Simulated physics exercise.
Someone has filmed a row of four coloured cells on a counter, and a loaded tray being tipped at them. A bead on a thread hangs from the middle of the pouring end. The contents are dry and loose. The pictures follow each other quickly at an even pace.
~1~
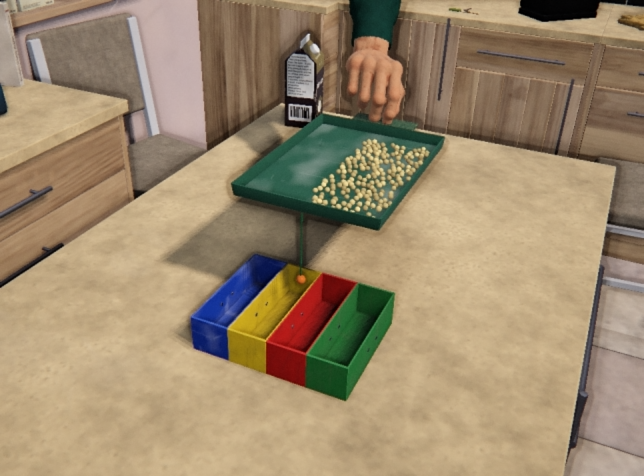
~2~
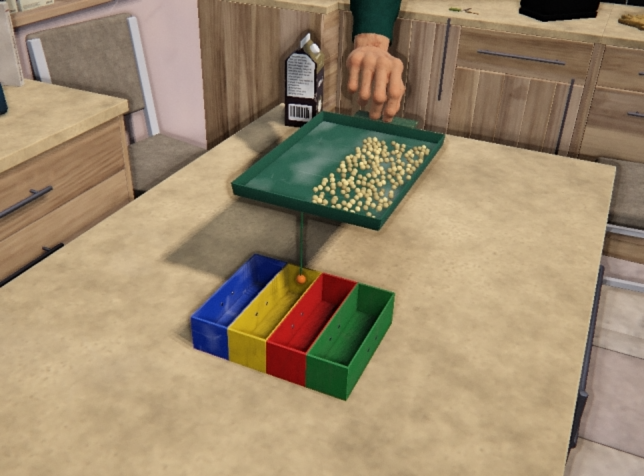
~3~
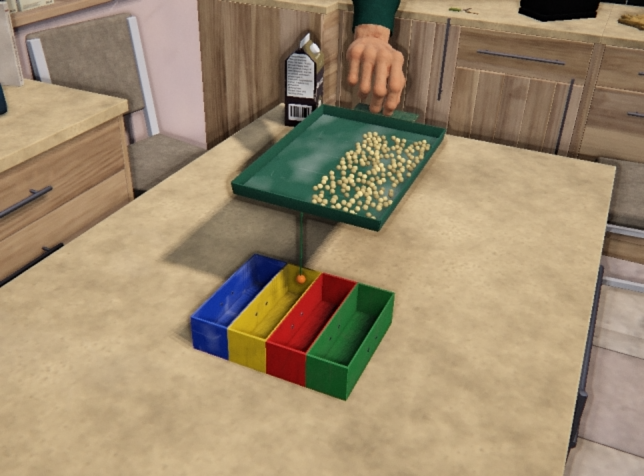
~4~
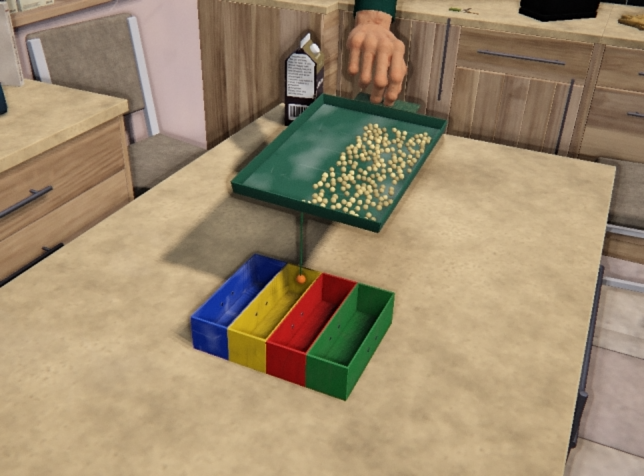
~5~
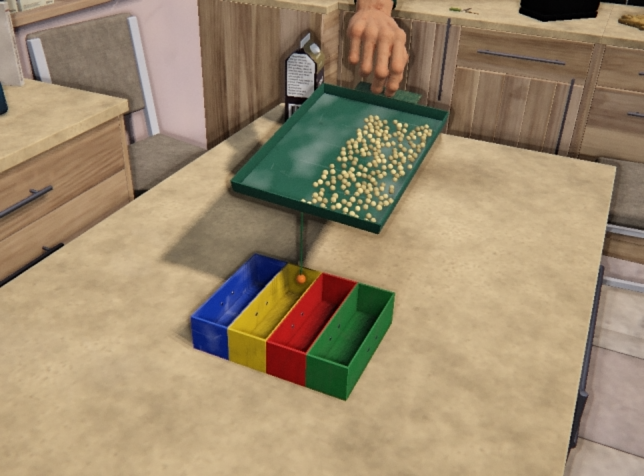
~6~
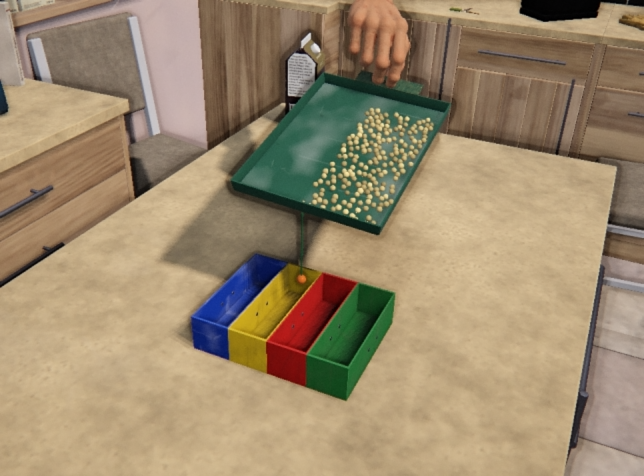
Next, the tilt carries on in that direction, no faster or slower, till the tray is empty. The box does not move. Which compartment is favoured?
The green cell gets the most.
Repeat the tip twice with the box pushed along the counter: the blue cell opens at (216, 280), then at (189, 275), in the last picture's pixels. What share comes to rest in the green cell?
First some 30, then 10 per cent.
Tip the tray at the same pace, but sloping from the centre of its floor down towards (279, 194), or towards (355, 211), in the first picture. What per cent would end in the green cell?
In turn 0 and 90 in a hundred.
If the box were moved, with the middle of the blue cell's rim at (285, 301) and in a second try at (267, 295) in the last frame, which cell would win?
In turn: That red cell; red.
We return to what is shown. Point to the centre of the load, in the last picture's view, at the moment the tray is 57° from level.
Roughly at (362, 202).
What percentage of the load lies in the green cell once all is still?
Close to 70 per cent.
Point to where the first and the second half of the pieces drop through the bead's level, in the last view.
Around (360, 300) and then (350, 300).
Just after the last frame, tray tipped steeply; almost all on the tray; just a few in the green cell; just a few falling or outside the box.
A moment on, tray tipped right over; almost all on the tray; just a few in the green cell; just a few in the red cell; just a few in the blue cell; just a few falling or outside the box.
Further on, tray tipped past a quarter turn; the larger part in the green cell; roughly a quarter in the red cell; just a few in the yellow cell; just a few in the blue cell; about a tenth falling or outside the box.
When it is over, tray tipped past a quarter turn; the larger part in the green cell; roughly a quarter in the red cell; just a few in the yellow cell; just a few in the blue cell; about a tenth outside the box.
